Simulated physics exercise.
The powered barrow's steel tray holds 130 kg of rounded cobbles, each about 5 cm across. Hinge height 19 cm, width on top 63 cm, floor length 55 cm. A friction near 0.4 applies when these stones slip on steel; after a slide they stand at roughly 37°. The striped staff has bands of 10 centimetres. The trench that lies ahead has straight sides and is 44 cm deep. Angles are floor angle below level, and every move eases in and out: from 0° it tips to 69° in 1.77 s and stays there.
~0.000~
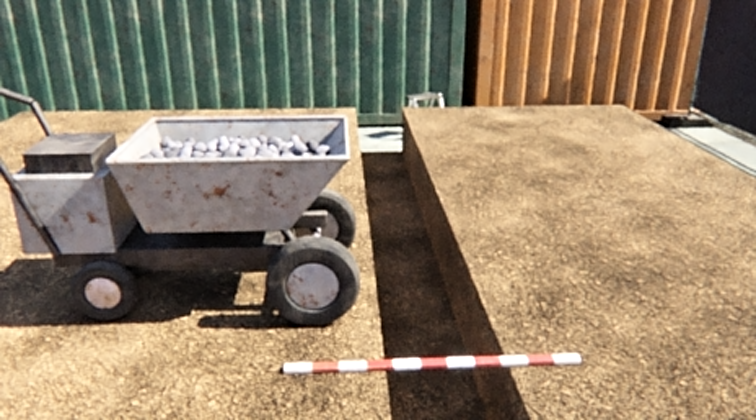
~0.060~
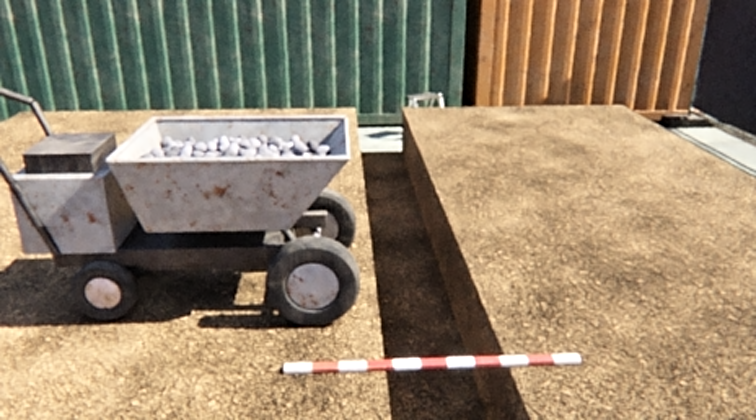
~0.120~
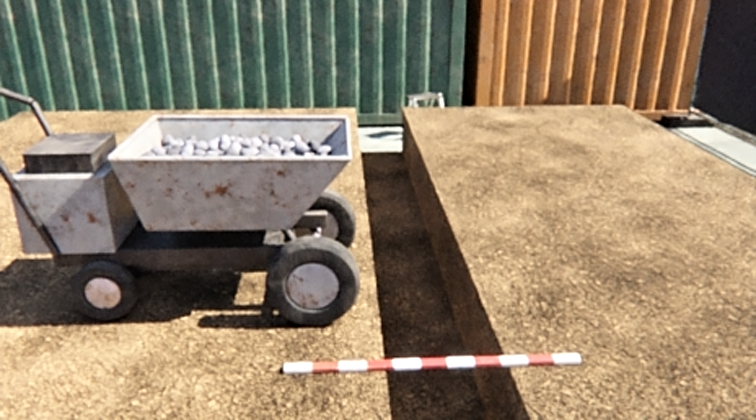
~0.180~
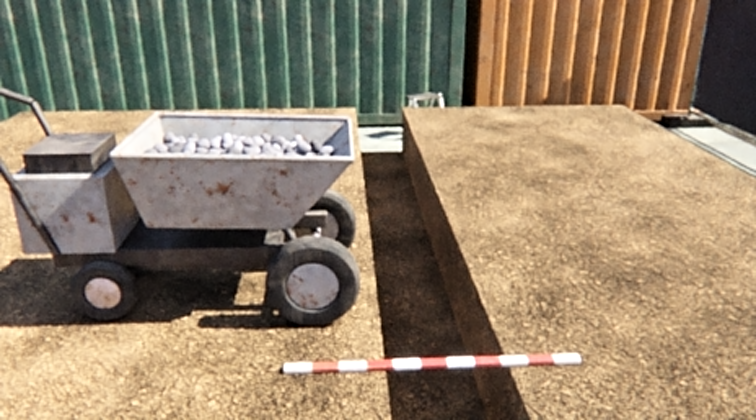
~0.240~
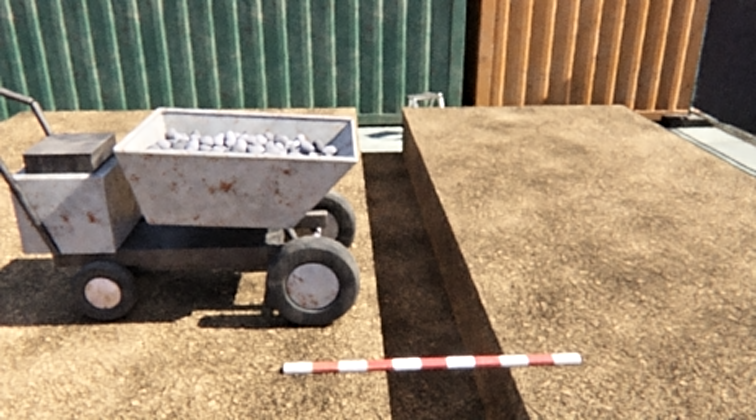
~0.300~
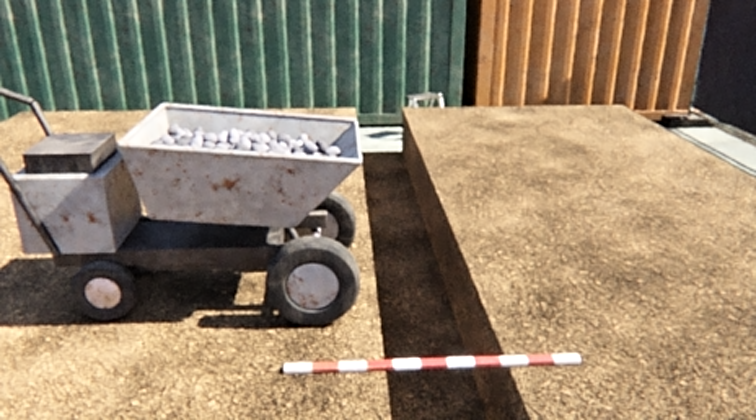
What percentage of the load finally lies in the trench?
About 61 per cent.
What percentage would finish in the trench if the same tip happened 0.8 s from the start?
In that case, around 45%.
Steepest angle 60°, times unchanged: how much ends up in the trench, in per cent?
Roughly 50 per cent would end in the trench.
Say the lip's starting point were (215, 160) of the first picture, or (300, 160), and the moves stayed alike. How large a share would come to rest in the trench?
About 80 per cent first, then about 95 per cent.
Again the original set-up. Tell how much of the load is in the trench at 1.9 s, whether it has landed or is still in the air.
About 15%.
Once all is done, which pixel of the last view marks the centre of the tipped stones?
I'd point somewhere around (459, 347).
After 1.3 s the floor is at 58°; 99 % in the tray, 1 % in the trench; the foremost stones are at (445, 219).
After 1.9 s the floor is at 69°; 59 % in the tray, 17 % in the trench, 23 % past the trench; the foremost stones are at (551, 277).
After 2.2 s the floor is at 69°; 30 % in the tray, 33 % in the trench, 37 % past the trench; the foremost stones are at (618, 268).
After 4.2 s the floor is at 69°; 0 % in the tray, 61 % in the trench, 39 % past the trench; the foremost stones are at (652, 264).
